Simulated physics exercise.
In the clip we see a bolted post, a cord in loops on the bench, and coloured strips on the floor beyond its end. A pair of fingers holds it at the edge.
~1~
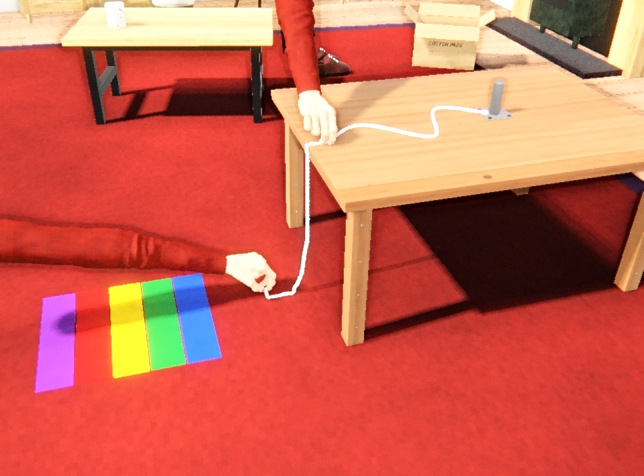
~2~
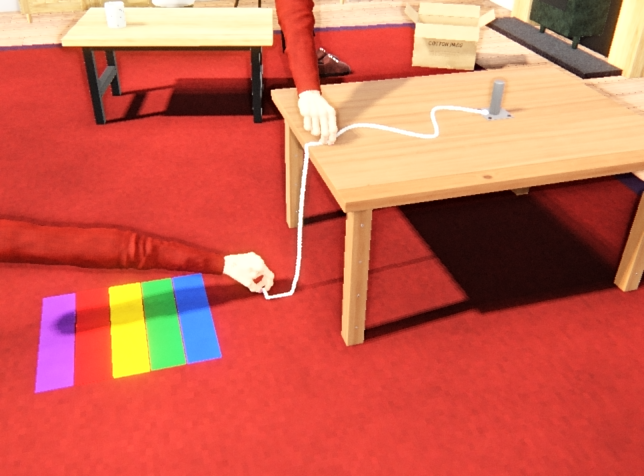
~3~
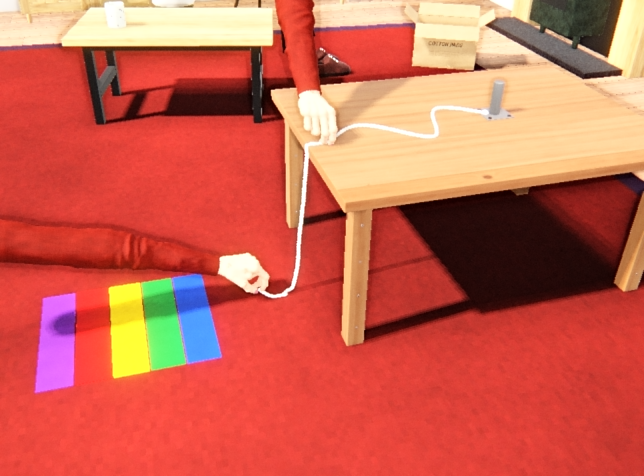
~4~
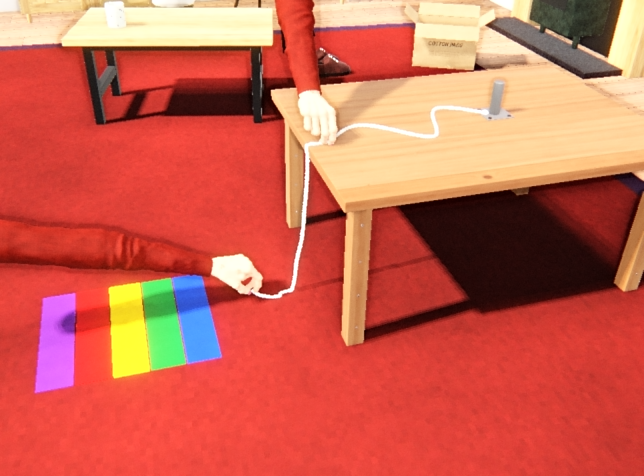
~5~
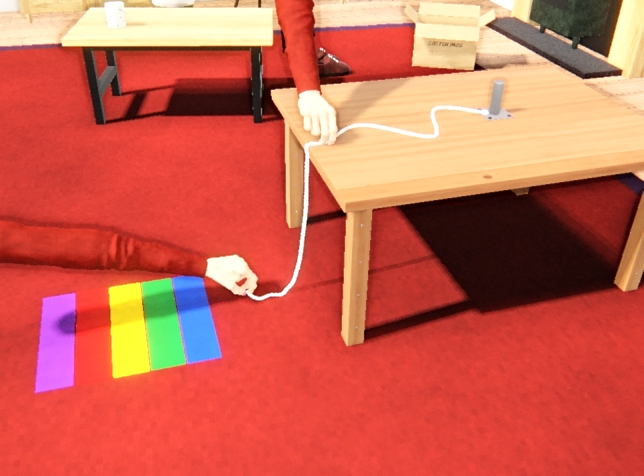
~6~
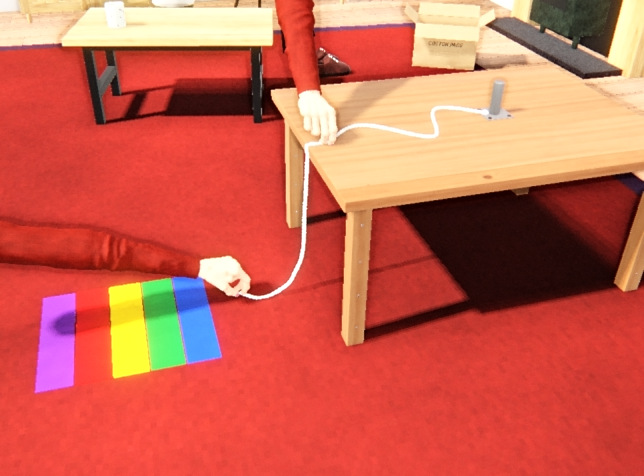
Hand near the floor drawing the end of a white cord slightly left while another hand holds it at the table edge.
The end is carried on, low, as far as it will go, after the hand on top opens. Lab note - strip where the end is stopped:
Purple strip.
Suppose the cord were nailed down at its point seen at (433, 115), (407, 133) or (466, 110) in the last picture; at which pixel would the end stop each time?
Approximately at (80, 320), at (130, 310) and at (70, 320), in that order.
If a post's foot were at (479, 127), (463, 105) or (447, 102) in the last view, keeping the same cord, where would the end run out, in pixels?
The first try gives (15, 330), the second (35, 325) and the third (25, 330).
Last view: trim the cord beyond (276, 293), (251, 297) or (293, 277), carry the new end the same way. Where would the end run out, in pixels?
Try by try: (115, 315), (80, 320) and (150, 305).
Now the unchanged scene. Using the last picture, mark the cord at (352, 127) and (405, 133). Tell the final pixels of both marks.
At (297, 152) for the first, at (349, 136) for the second.
A little later, end near (112, 314); over yellow.
Next, end near (78, 320); over red.
When it is tight, end near (58, 323); over purple. It gets as far as the purple strip.
